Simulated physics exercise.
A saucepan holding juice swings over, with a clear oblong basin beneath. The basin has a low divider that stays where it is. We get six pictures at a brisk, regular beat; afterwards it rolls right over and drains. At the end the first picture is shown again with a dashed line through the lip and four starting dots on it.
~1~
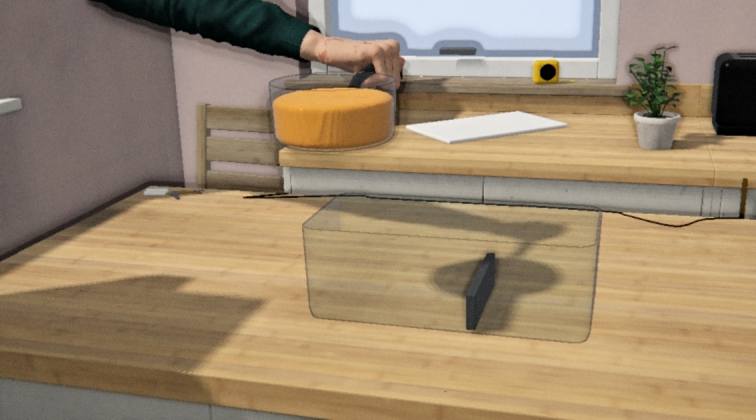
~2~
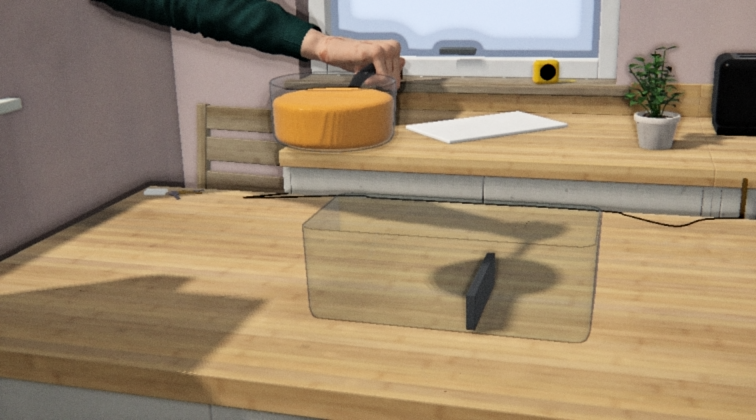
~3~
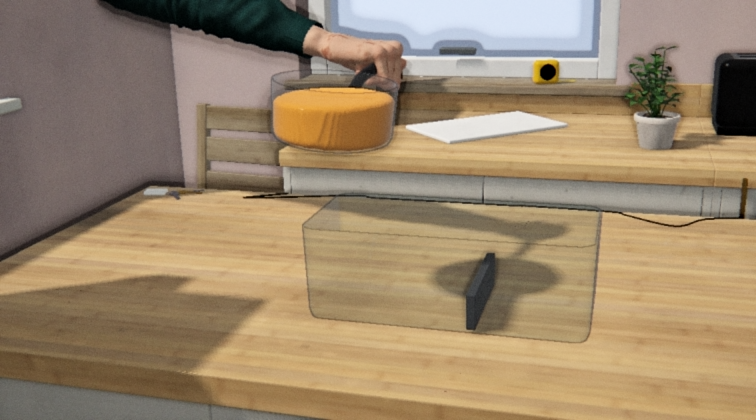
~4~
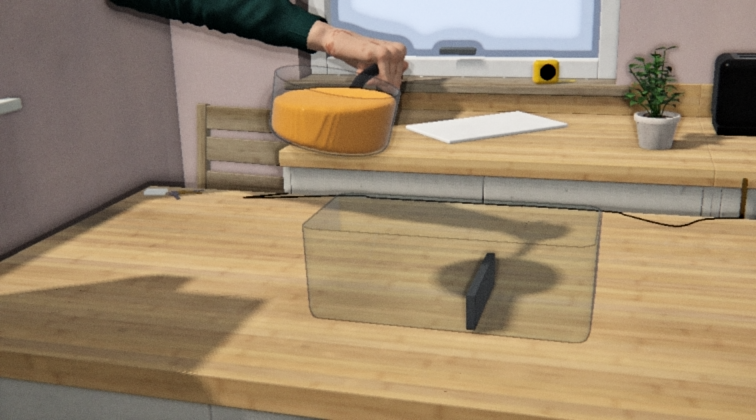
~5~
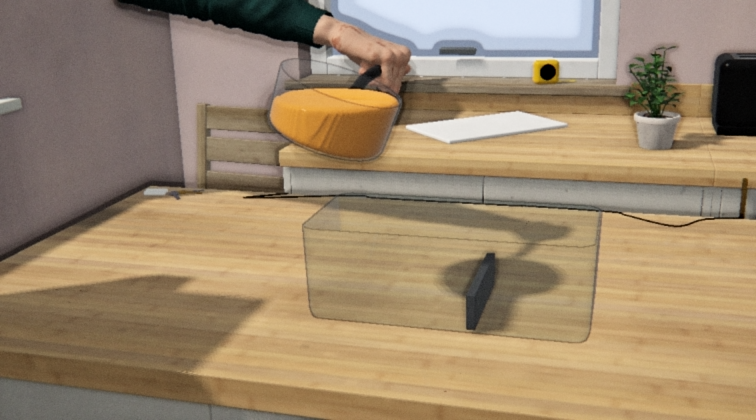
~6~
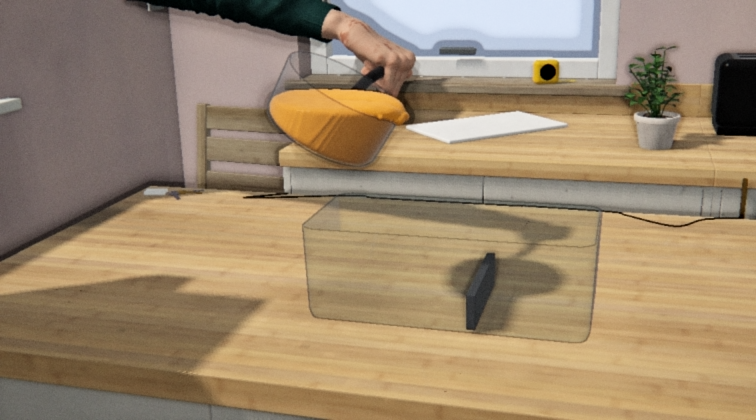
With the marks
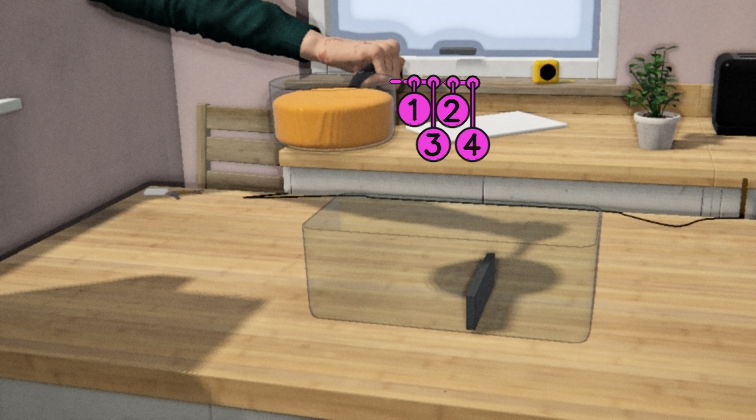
A hand held a clear saucepan of orange juice above a wooden counter, beyond a clear oblong basin, then gradually tilted it to the right until the juice just reached over the lip.
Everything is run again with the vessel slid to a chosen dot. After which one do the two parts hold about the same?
Use spot 3.
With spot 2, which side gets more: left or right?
The right side.
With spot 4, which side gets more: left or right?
The right side.
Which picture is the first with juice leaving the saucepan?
In picture 6.
On the marked copy, 1 at (414, 81); 2 at (452, 82); 3 at (433, 82); 4 at (472, 82).
With 1, about 77 % ends left of the wall and 22 % right of it.
With 2, about 32 % ends left of the wall and 67 % right of it.
With 3, about 50 % ends left of the wall and 50 % right of it.
With 4, about 15 % ends left of the wall and 85 % right of it.
